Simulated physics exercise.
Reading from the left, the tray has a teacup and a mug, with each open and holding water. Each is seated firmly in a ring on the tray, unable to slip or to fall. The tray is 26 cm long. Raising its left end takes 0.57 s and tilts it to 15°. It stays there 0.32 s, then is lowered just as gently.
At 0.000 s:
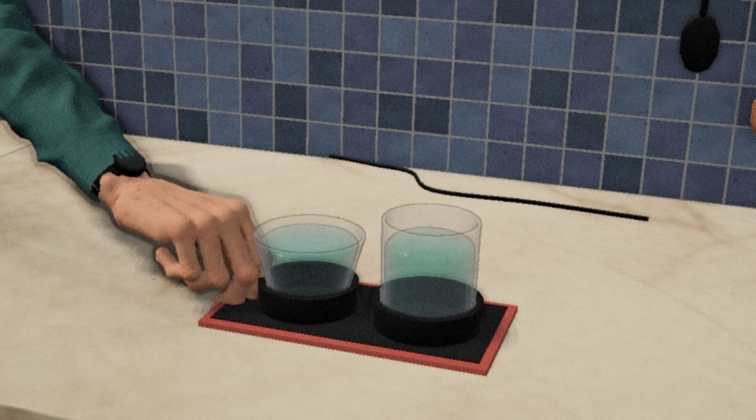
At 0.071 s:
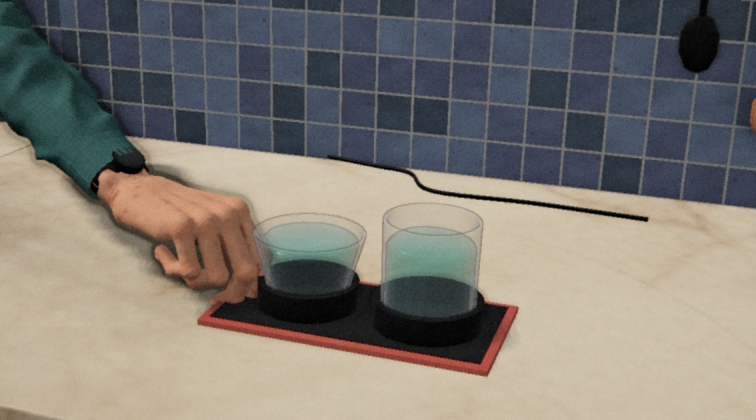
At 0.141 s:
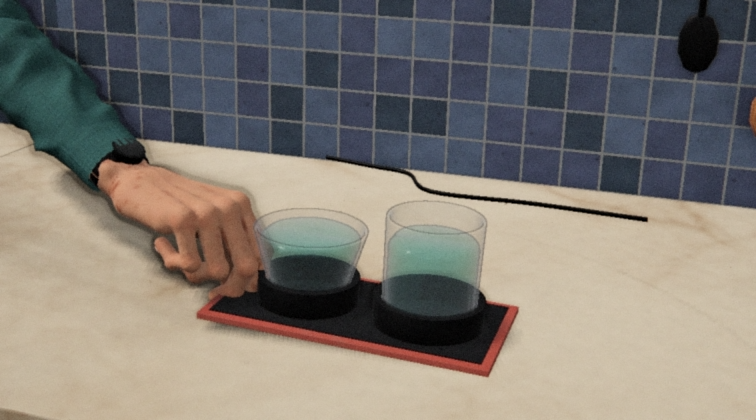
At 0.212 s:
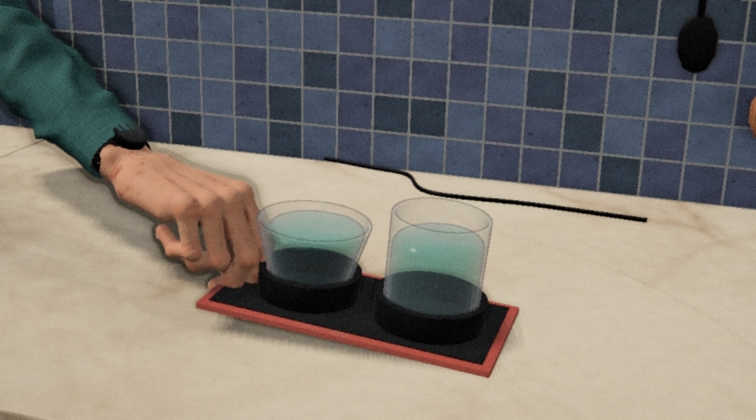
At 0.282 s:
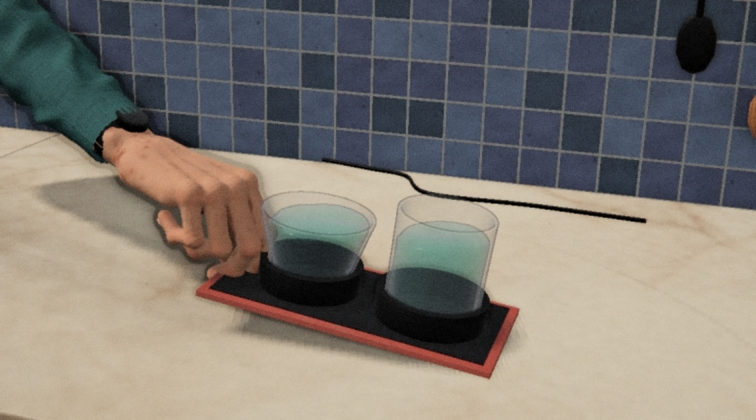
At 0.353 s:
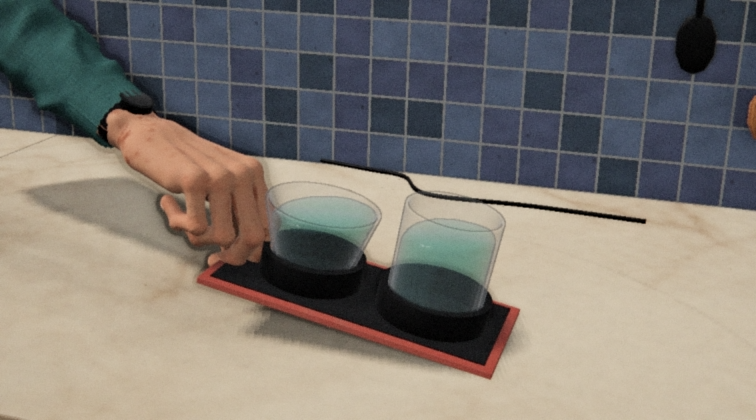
A hand in a teal sleeve with a dark wristband holds the left end of a black, red-edged tray on a pale marbled counter, seen from slightly above before blue tiles. Two clear, open vessels of blue-green liquid sit in black rings, the wider at left, with a black cord behind. The hand slowly lifts that end, tilting tray and vessels gently rightward, while the view stays nearly still.
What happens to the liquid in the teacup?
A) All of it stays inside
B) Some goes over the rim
B, some goes over the rim.
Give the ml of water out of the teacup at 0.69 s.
By that moment, some 15 ml has gone.
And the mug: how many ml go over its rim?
I'd put it at close to 0 ml.
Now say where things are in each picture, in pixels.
It slopes 0°; teacup, level (266, 231) left, (360, 244) right, rim (362, 243); mug, level (389, 235) left, (476, 246) right, rim (478, 228); the water in the teacup stands 5 mm below the rim, in the first picture.
It slopes 1°; teacup, level (265, 229) left, (360, 243) right, in the second picture.
It slopes 2°; teacup, level (267, 223) left, (362, 241) right, in the third picture.
It slopes 5°; teacup, level (270, 216) left, (365, 234) right, in the fourth picture.
It slopes 7°; teacup, level (274, 209) left, (370, 225) right, in the fifth picture.
It slopes 10°; teacup, level (279, 201) left, (378, 219) right; mug, level (407, 225) left, (498, 240) right, in the sixth picture.
After 0.69 s the slope is 15°; losses from the left are 15, 0 ml.
After 1.03 s the slope is 13°; losses from the left are 22, 0 ml.
After 1.37 s the slope is 1°; losses from the left are 23, 0 ml.
After 1.71 s the slope is 0°; losses from the left are 23, 0 ml.
In the end losses from the left are 23, 0 ml.
